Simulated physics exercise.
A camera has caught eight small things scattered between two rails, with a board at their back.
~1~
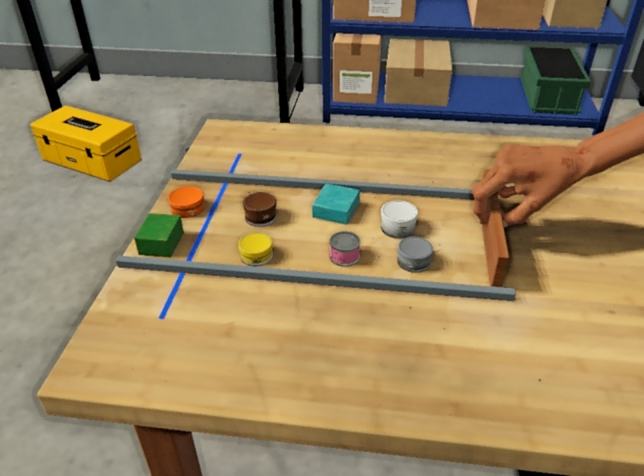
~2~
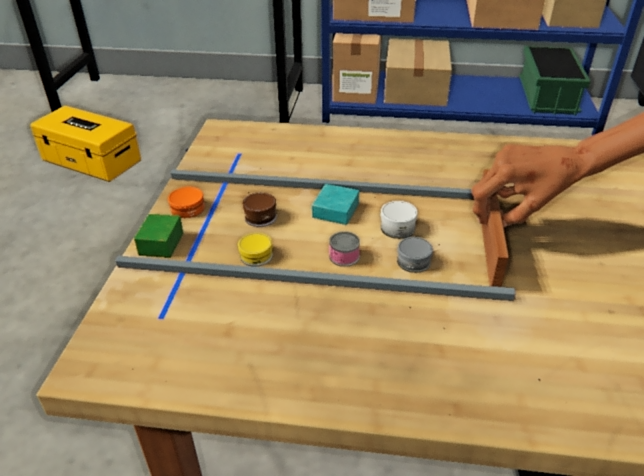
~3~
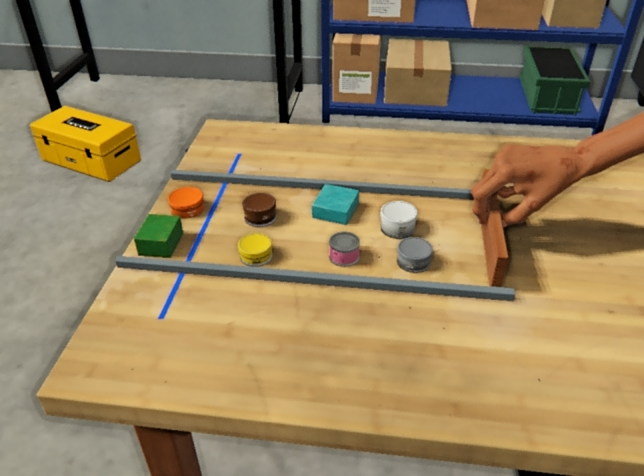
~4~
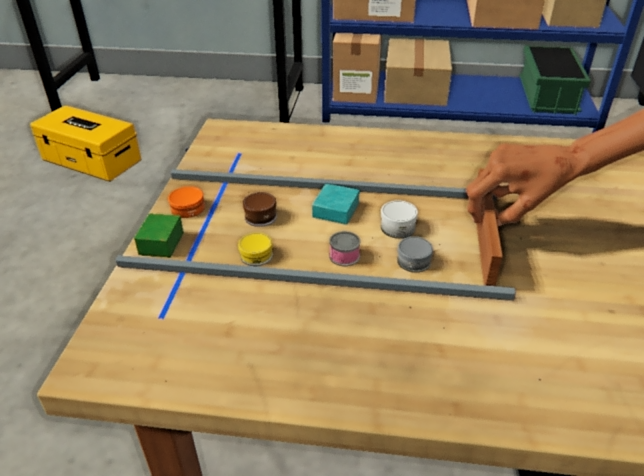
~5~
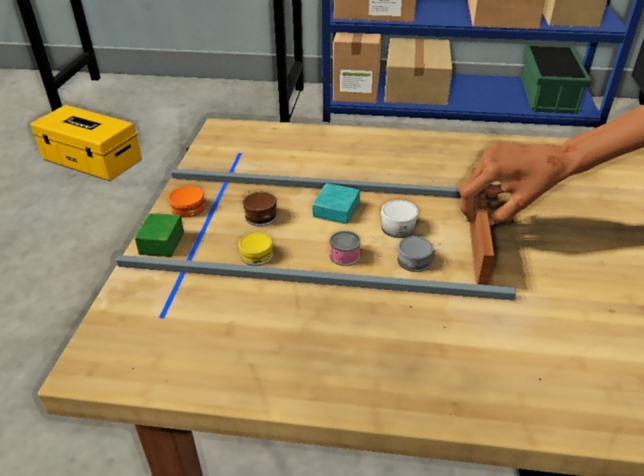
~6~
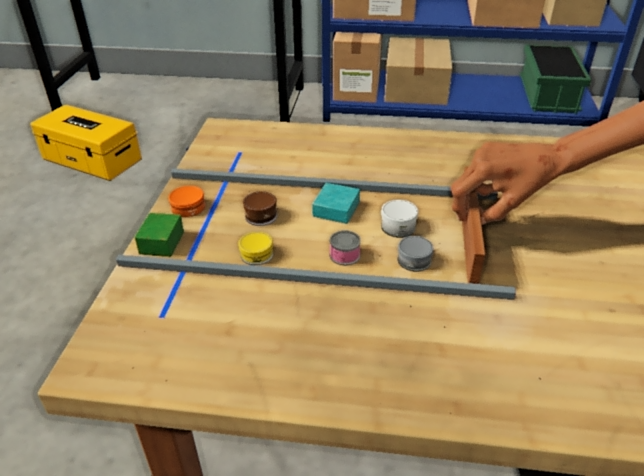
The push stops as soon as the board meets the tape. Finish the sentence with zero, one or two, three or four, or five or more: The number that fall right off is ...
The number that fall right off is one or two.
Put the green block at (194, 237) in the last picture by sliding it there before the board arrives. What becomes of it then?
Well, from there it is not lost.
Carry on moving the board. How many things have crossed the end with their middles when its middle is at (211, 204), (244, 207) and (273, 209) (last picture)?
1, 0 and 0.
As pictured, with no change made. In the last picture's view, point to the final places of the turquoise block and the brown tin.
In the last picture the turquoise block sits at (202, 185) while the brown tin sits at (163, 201).
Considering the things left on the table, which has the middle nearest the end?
Green block.
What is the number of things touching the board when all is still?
In contact: 4.
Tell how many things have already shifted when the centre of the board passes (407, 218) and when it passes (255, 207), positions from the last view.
Counts: 2 / 7.
A little later, none off yet; green block at rest near (160, 234); orange tub at rest near (187, 202); brown tin at rest near (260, 209).
Next, none off yet; green block at rest near (160, 234); orange tub shifted a little near (176, 200); brown tin shifted well along near (203, 207).
When it is over, the number that fall off is one or two; down, orange tub.
